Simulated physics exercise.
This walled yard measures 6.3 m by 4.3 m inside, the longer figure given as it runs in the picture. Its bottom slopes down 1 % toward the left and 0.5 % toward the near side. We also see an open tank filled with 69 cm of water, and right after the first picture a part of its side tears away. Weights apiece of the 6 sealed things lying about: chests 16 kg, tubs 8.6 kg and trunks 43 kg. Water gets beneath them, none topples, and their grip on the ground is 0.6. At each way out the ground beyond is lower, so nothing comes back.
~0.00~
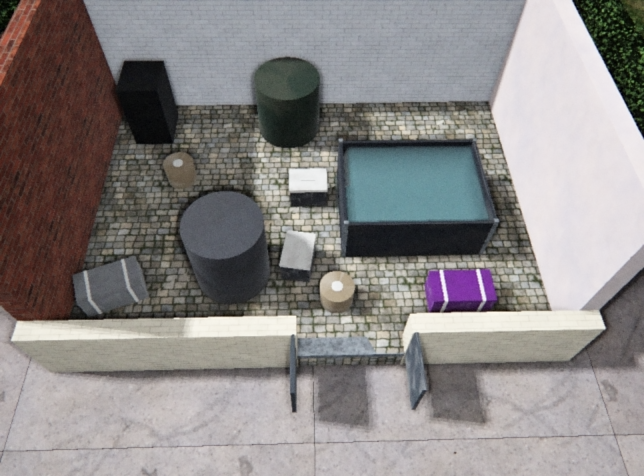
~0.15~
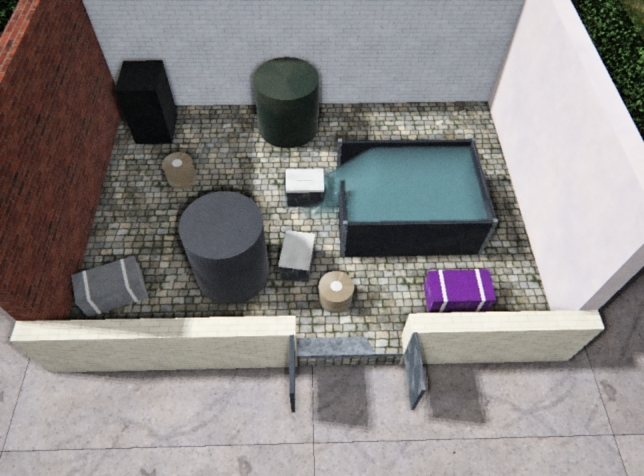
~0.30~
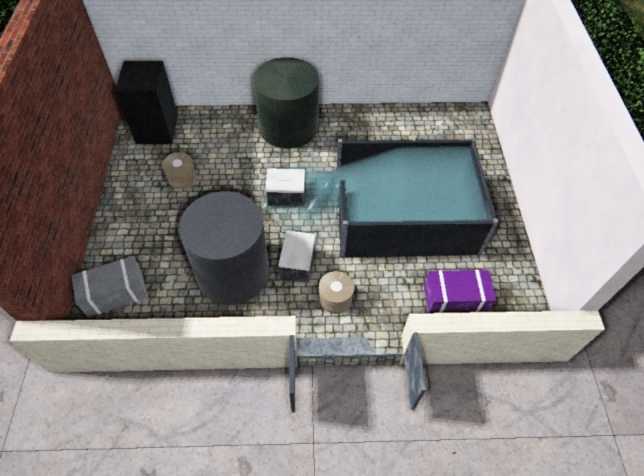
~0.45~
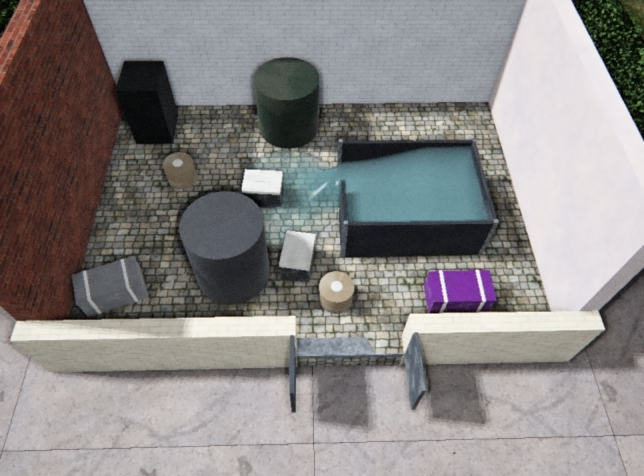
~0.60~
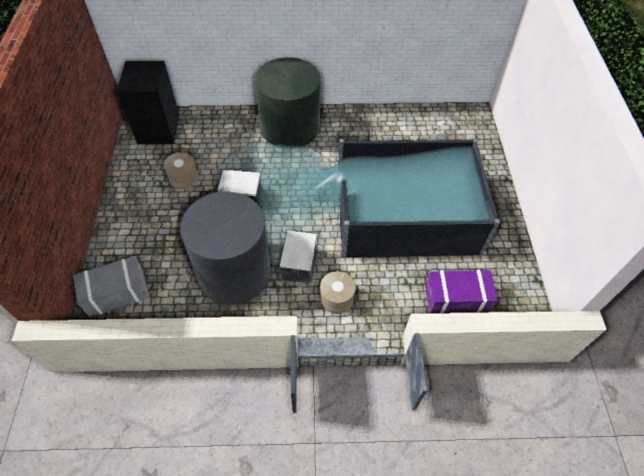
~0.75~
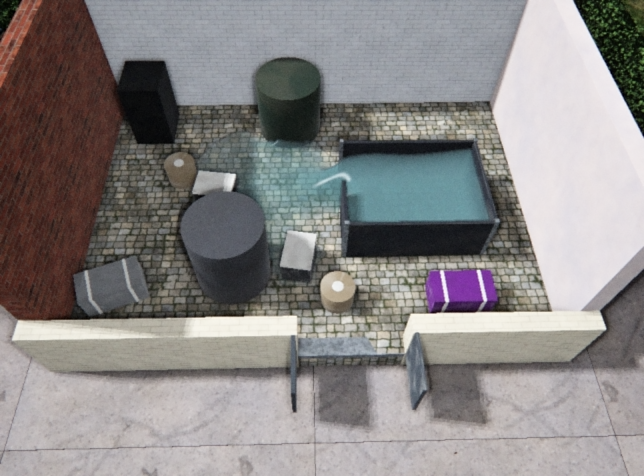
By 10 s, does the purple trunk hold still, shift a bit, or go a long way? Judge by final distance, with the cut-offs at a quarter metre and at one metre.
Holds still.
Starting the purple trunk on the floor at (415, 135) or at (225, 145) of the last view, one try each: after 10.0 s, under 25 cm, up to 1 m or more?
Order of tries: It keeps its spot; it scoots a modest distance.
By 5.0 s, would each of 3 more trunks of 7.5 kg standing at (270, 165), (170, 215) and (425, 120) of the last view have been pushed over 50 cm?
Answers, first to last: Exceeding, exceeding, not exceeding.
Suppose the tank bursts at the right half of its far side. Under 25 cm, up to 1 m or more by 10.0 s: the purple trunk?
Well, the purple trunk basically stays there then.
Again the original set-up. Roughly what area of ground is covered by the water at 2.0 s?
Somewhere around 14 m2, roughly.
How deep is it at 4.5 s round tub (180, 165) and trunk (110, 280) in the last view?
Depths: Near 16 cm, then near 10 cm.
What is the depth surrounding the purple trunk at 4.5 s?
Close to 0 centimetres.
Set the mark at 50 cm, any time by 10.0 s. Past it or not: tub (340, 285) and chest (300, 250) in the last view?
In sequence - stayed below the line; stayed below the line.
After 2.0 s the purple trunk is near (464, 285), 0.0 m from its start, aground; 0 of 6 are out; 2 afloat.
After 4.5 s the purple trunk is near (464, 285), 0.0 m from its start, aground; 0 of 6 are out; 2 afloat.
After 7.0 s the purple trunk is near (464, 285), 0.0 m from its start, aground; 0 of 6 are out; 2 afloat.
After 10.0 s the purple trunk is near (464, 285), 0.0 m from its start, aground; 0 of 6 are out; 2 afloat.
